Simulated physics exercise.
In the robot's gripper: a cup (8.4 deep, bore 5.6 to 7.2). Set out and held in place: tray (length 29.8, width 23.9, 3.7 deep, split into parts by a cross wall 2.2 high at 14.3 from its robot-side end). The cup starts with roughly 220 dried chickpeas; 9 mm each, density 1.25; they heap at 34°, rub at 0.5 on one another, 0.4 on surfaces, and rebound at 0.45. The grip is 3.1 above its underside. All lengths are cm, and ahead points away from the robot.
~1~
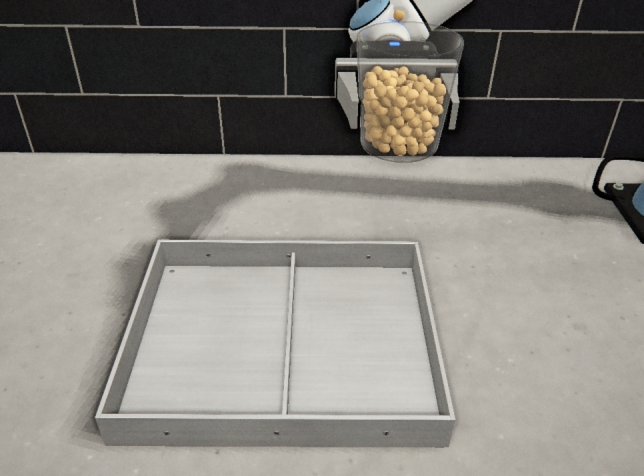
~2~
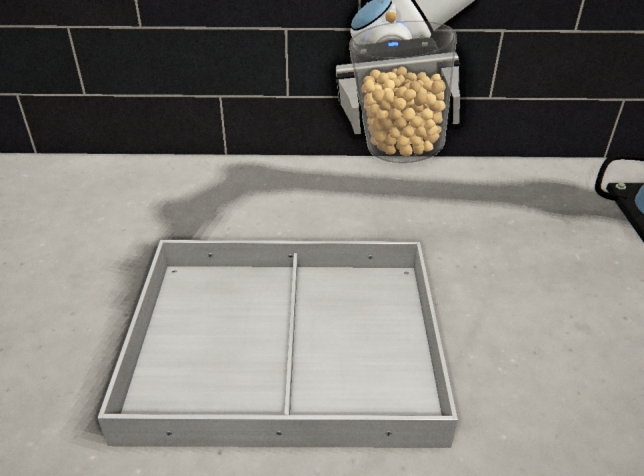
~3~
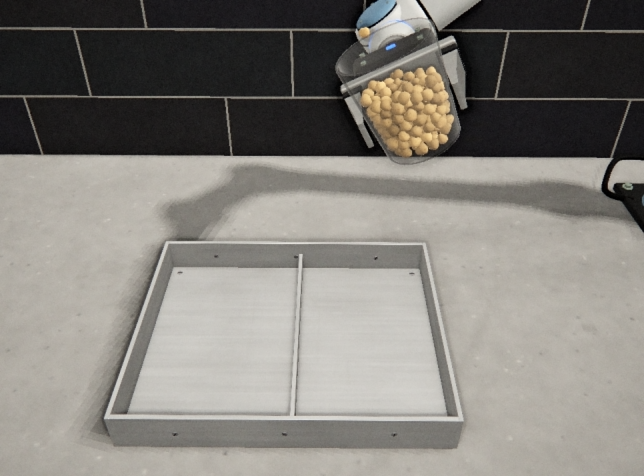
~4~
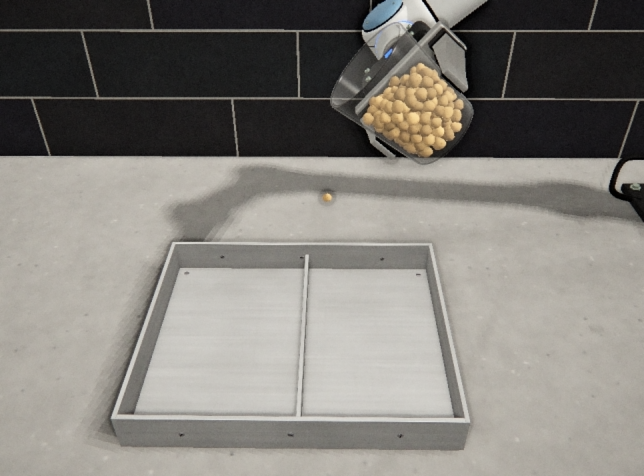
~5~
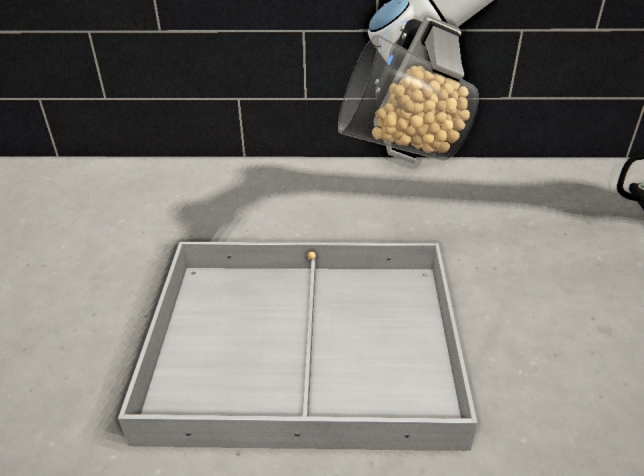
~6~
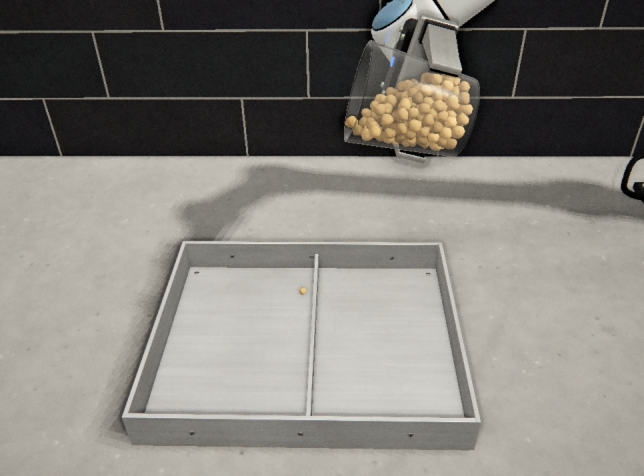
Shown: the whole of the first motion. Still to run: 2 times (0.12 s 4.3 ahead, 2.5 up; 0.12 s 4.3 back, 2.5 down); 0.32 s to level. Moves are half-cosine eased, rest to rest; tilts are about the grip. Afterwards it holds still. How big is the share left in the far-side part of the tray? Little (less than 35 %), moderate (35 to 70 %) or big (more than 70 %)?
Answer: Big; more than 70 % of the dried chickpeas finish in the far-side part of the tray.
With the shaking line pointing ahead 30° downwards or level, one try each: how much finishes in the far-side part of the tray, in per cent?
Some 30 and 65 per cent.
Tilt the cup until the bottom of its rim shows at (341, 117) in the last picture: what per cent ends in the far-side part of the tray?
About 50 per cent.
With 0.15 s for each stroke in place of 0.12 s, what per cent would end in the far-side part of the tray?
Then about 55 per cent.
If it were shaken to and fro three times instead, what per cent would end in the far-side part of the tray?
In that case some 85 per cent.
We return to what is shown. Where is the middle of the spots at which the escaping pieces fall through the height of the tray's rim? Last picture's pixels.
Around (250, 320).
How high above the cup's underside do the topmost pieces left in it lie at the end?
Some 2.0 cm.
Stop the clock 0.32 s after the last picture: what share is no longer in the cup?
About 75 per cent by then.
Then, 0.32 s after the last picture, tilted 75° forward, highest piece 28 above the table; 55 in the cup, 2 in the far-side part, 160 in flight or on a rim.
Then, 0.64 s after the last picture, tilted 38° forward, highest piece 28 above the table; 170 in the far-side part, 24 in the cup, 16 in the robot-side part, 3 on the table or floor, 4 in flight or on a rim.
Then, 1.00 s after the last picture, level, highest piece 26 above the table; 174 in the far-side part, 24 in the cup, 15 in the robot-side part, 4 on the table or floor.
Then, 2.05 s after the last picture, level, highest piece 26 above the table; 174 in the far-side part, 24 in the cup, 15 in the robot-side part, 4 on the table or floor.
Final count, 174 in the far-side part, 24 in the cup, 15 in the robot-side part, 4 on the table or floor. That is 80 % in the far-side part of the tray.
